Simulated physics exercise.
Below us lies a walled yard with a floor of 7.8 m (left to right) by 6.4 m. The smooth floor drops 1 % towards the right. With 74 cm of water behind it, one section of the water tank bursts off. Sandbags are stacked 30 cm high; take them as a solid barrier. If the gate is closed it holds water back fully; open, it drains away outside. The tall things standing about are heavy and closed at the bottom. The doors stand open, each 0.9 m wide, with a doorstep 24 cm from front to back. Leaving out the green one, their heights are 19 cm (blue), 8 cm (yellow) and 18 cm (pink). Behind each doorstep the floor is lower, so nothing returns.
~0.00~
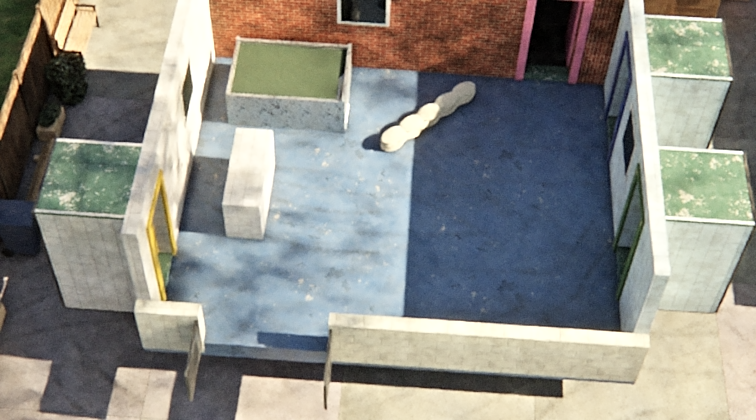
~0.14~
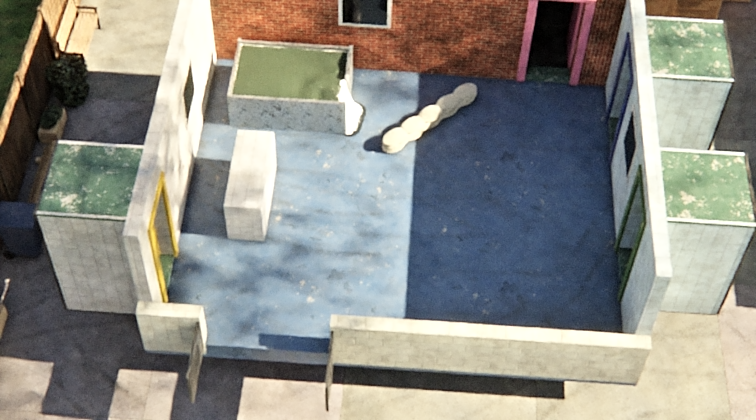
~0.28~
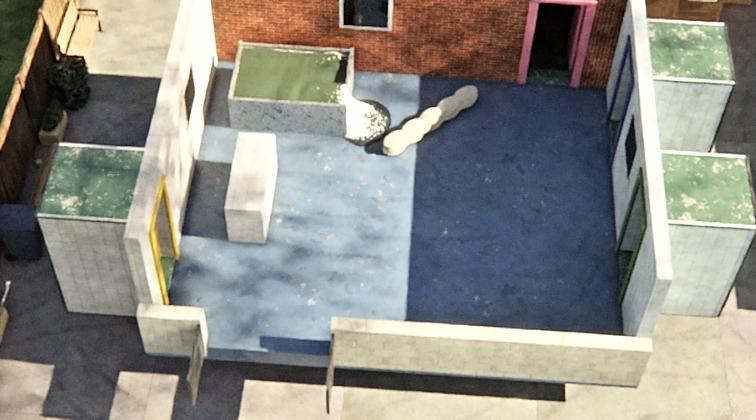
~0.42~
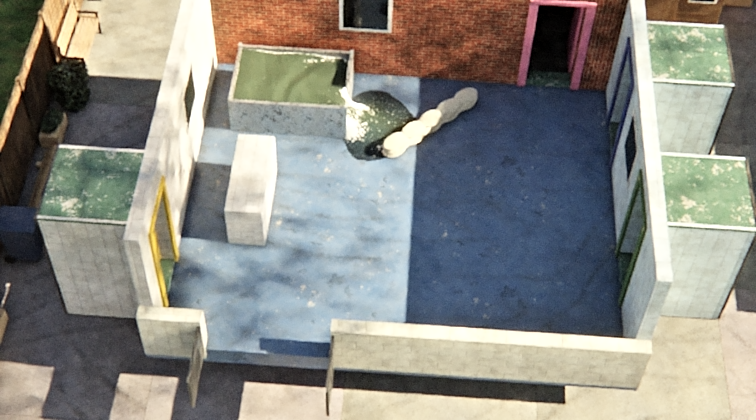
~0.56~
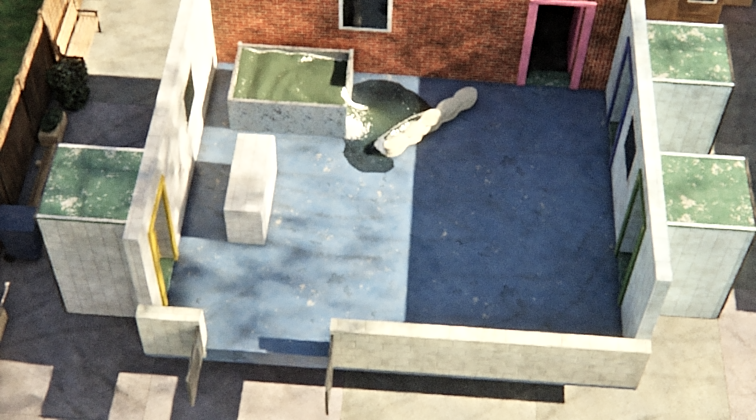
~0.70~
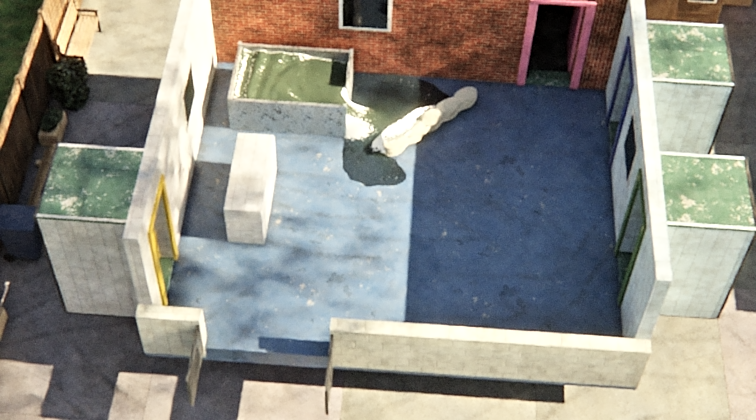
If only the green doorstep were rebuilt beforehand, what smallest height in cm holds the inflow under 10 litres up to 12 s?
Close to 6.5 cm is just enough.
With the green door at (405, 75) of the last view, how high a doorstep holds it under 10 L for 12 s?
Roughly 22 cm.
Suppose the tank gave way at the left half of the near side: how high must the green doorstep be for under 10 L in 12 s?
Some 6.5 cm.
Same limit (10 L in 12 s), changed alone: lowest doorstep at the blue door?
About 14.0 cm at blue.
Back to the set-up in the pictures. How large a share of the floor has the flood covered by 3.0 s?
Near 40 per cent is wet.
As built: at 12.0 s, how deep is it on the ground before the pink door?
Roughly 2.5 cm deep.
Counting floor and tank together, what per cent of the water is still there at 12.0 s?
Some 96 per cent remains.
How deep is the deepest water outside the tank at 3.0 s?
Up to some 34 cm.
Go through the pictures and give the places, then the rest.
Still water, 74 cm deep, in the water tank at (290, 72); the green door at (628, 239) is dry, in the first picture.
Water pours out at (345, 108) and has run 0.3 m, to (362, 114); about 6 cm deep outside, 74 cm at the back, in the second picture.
Water pours out at (346, 112) and has run 0.8 m, to (387, 125); about 9 cm deep outside, 74 cm at the back, in the third picture.
The front is at (415, 127), 1.3 m from the gap at (345, 114); 1.4 m2 of floor is wet, 74 cm left at the back, in the fourth picture.
The gap is at (345, 113), the front 1.6 m out at (431, 112); the back of the water tank holds 72 cm, in the fifth picture.
Water pours out at (345, 113) and has run 2.0 m, to (449, 104); about 4 cm deep outside, 62 cm at the back; the green door at (629, 244), 6.0 m from the gap, is still 4.4 m from the nearest water, in the sixth picture.
After 1.4 s water covers 15 % of the floor, deepest (46 cm) near (450, 82); it has not reached the green door.
After 3.0 s water covers 40 % of the floor, deepest (34 cm) near (441, 81); it has not reached the green door.
After 12.0 s water covers 90 % of the floor, deepest (10 cm) near (391, 138); 8 cm at the green door, 0 litres in over its 18 cm doorstep.
At the green door as built, the water arrived by 3.7 s and peaked near 10 cm at 10.6 s.
Run again over the same 12 s with other heights there, 13 litres in over 6 cm, 3 litres over 8 cm. The limit of 10 litres is kept from about 6.5 cm up.
